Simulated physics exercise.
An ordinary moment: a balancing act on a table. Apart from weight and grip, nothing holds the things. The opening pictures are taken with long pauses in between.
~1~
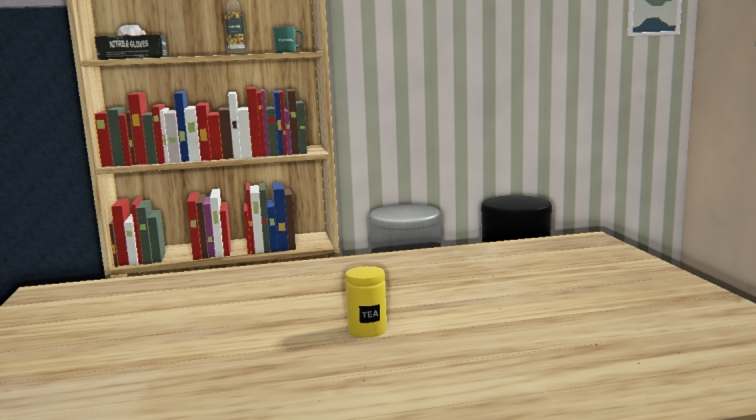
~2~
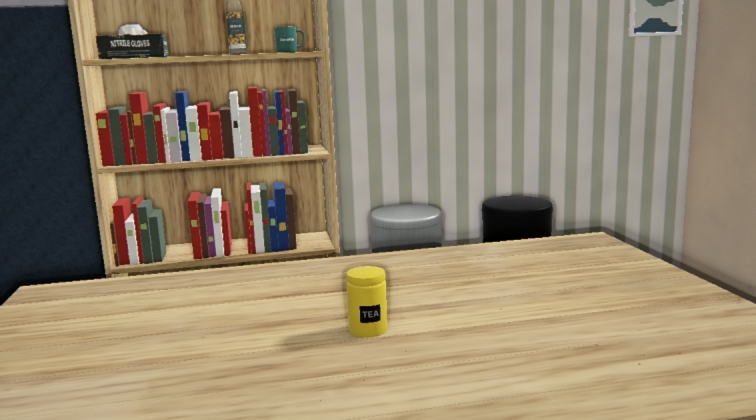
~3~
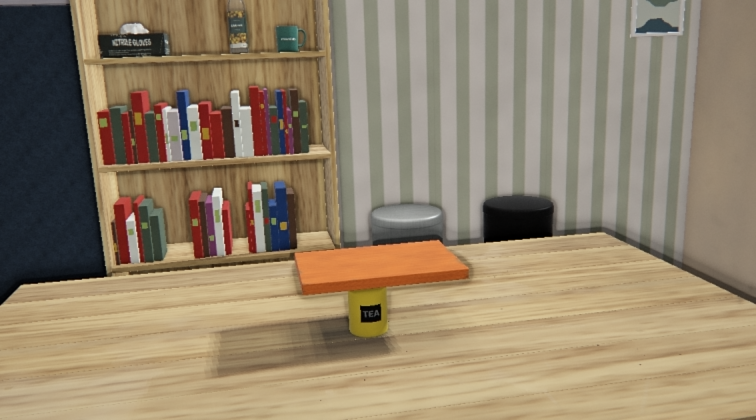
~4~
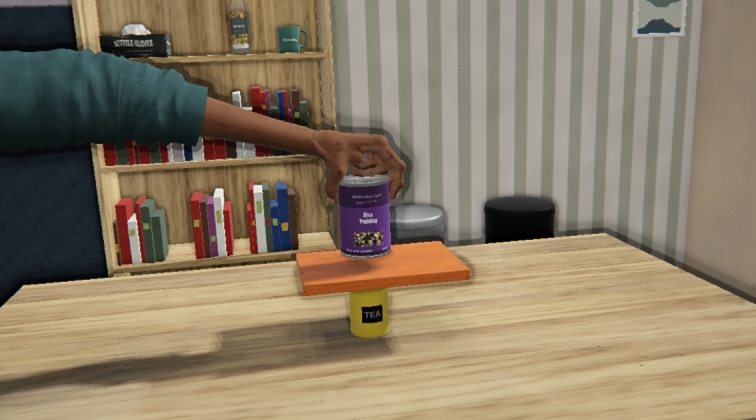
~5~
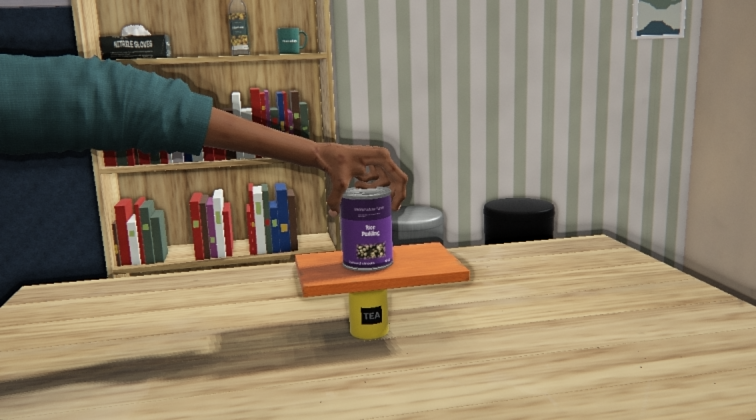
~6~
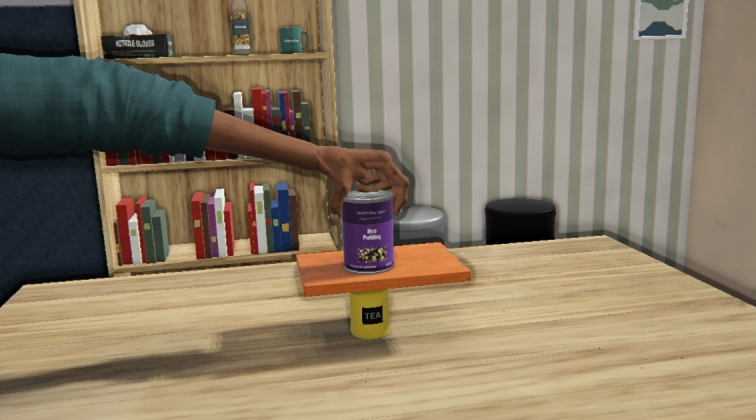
A hand lowers a purple tin onto an orange board resting on a yellow tea canister.
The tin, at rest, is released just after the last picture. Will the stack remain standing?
Most likely it remains standing.
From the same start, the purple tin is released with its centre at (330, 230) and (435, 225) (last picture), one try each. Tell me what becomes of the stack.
In the first case it holds; in the second case it comes apart.
Then, 0.40 s later than the last frame, all is still.
Then, 1.10 s later than the last frame, purple tin resting near (368, 232).
When it is over, all 3 as before. End places, in pixels of the last picture, purple tin near (368, 231). The stack stays up.
